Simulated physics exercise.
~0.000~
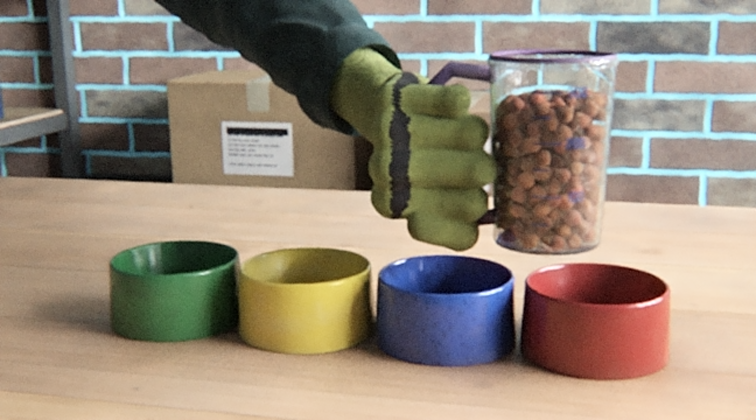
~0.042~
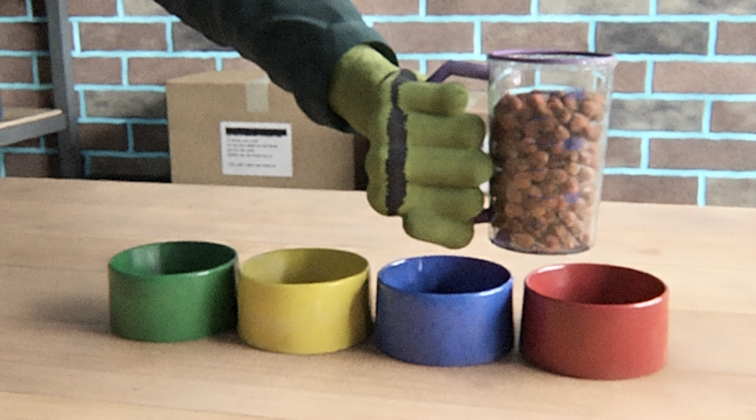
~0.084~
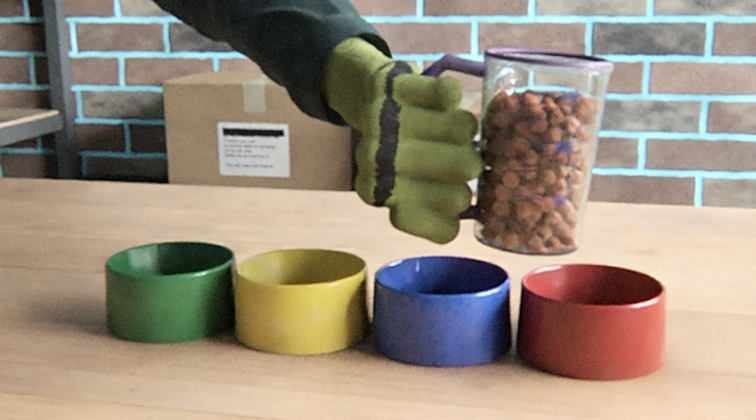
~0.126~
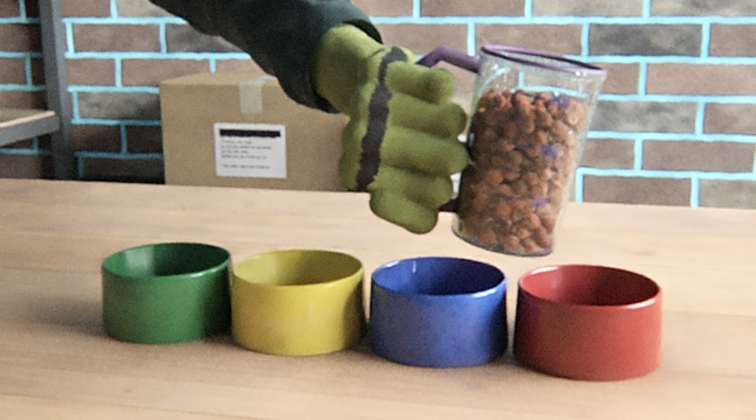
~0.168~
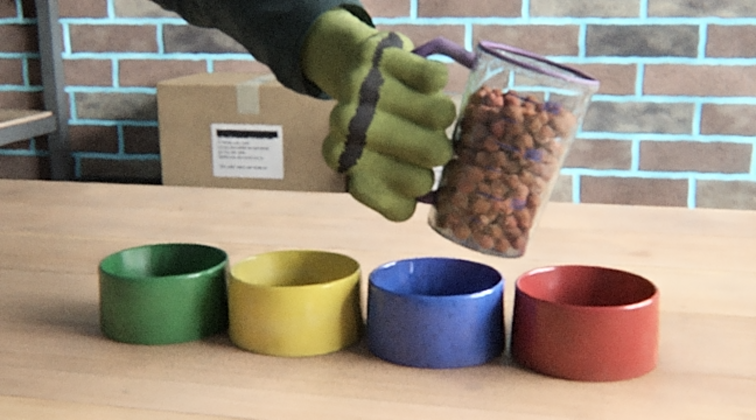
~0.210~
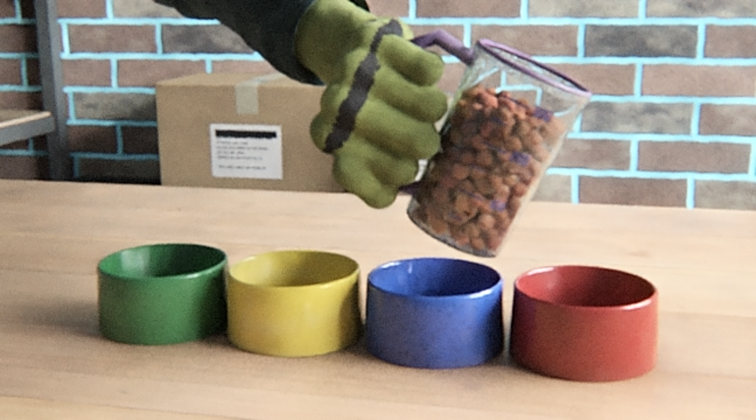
On a wooden table, a green-gloved hand tilting a clear cup of brown pellets rightward above four coloured dishes while drifting left.
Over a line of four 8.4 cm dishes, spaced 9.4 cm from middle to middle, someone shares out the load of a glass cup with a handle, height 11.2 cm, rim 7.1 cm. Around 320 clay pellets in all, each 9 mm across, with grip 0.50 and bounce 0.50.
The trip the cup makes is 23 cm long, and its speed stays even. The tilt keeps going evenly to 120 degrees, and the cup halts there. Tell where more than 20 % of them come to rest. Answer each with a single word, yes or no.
Red dish no, blue dish yes, green dish no, yellow dish yes, counter no.
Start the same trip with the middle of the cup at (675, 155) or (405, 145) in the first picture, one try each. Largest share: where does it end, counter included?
The biggest share goes to blue on the first try and yellow on the second.
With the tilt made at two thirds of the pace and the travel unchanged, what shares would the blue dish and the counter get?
In that case you'd see blue at 0 and the counter at 10.
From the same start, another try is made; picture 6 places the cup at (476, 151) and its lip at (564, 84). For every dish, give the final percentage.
Kept per dish: Red = 0, blue = 0, green = 0, yellow = 90.
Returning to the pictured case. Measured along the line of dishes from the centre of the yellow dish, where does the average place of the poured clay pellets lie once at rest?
Close to 5 cm, shifted rightward.
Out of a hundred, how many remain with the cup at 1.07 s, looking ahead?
Close to 25 % of the load.
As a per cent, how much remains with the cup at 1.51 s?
0 %.
After 0.73 s, tilt 111 degrees; cup holds 90 %, blue 5 %.
Then, at 1.07 s, tilt 120 degrees; cup holds 25 %, blue 45 %, yellow 20 %.
After 1.51 s, tilt 120 degrees; cup holds 0 %, blue 45 %, yellow 45 %.
At rest (1.8 s), red 0 %, blue 45 %, green 0 %, yellow 45 %, counter 10 %.
